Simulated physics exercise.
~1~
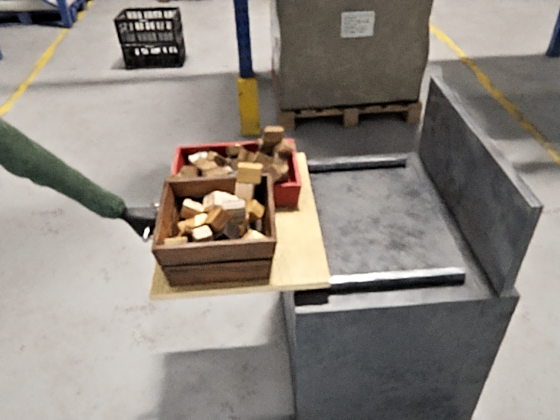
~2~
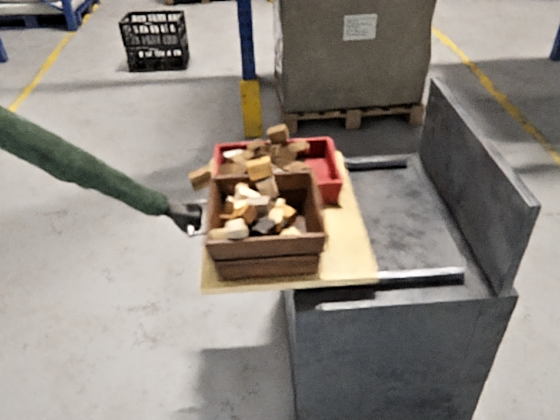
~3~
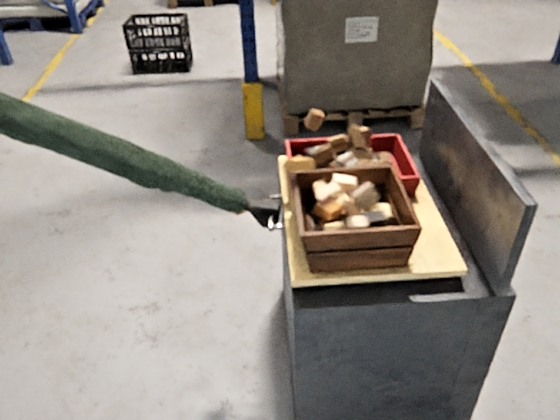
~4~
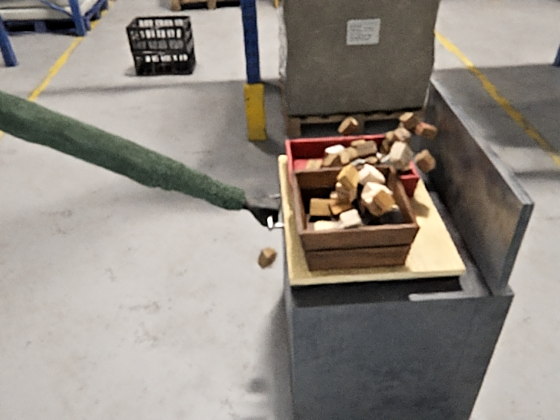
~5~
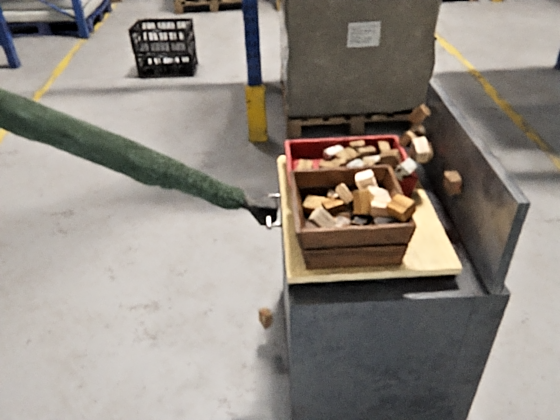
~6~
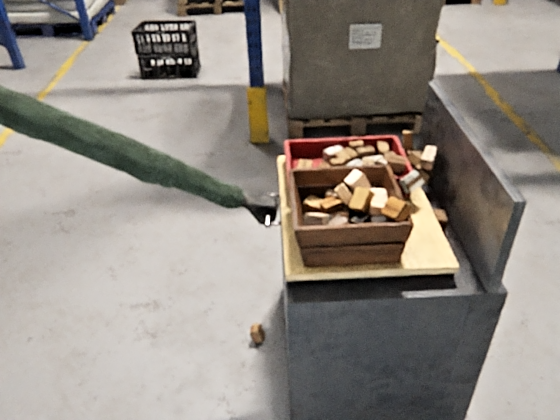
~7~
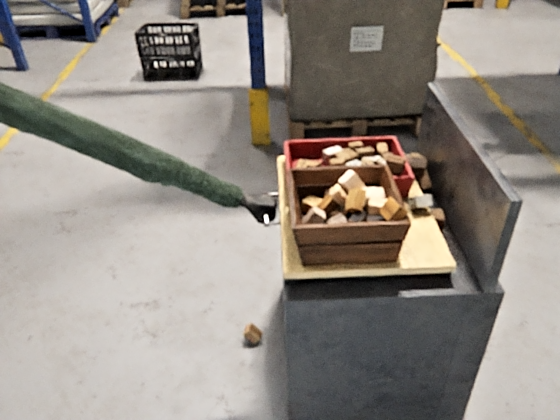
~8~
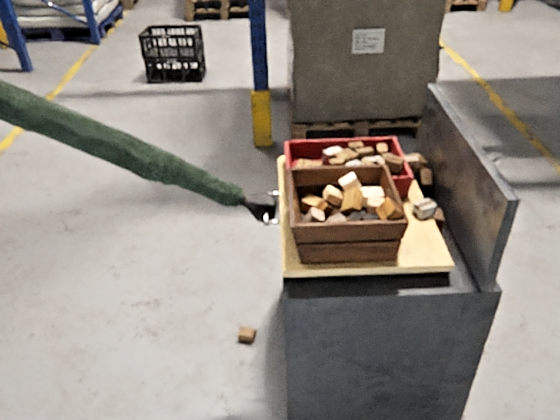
In a warehouse, a green arm shoves a shelf of block-filled containers inward, spilling several blocks.
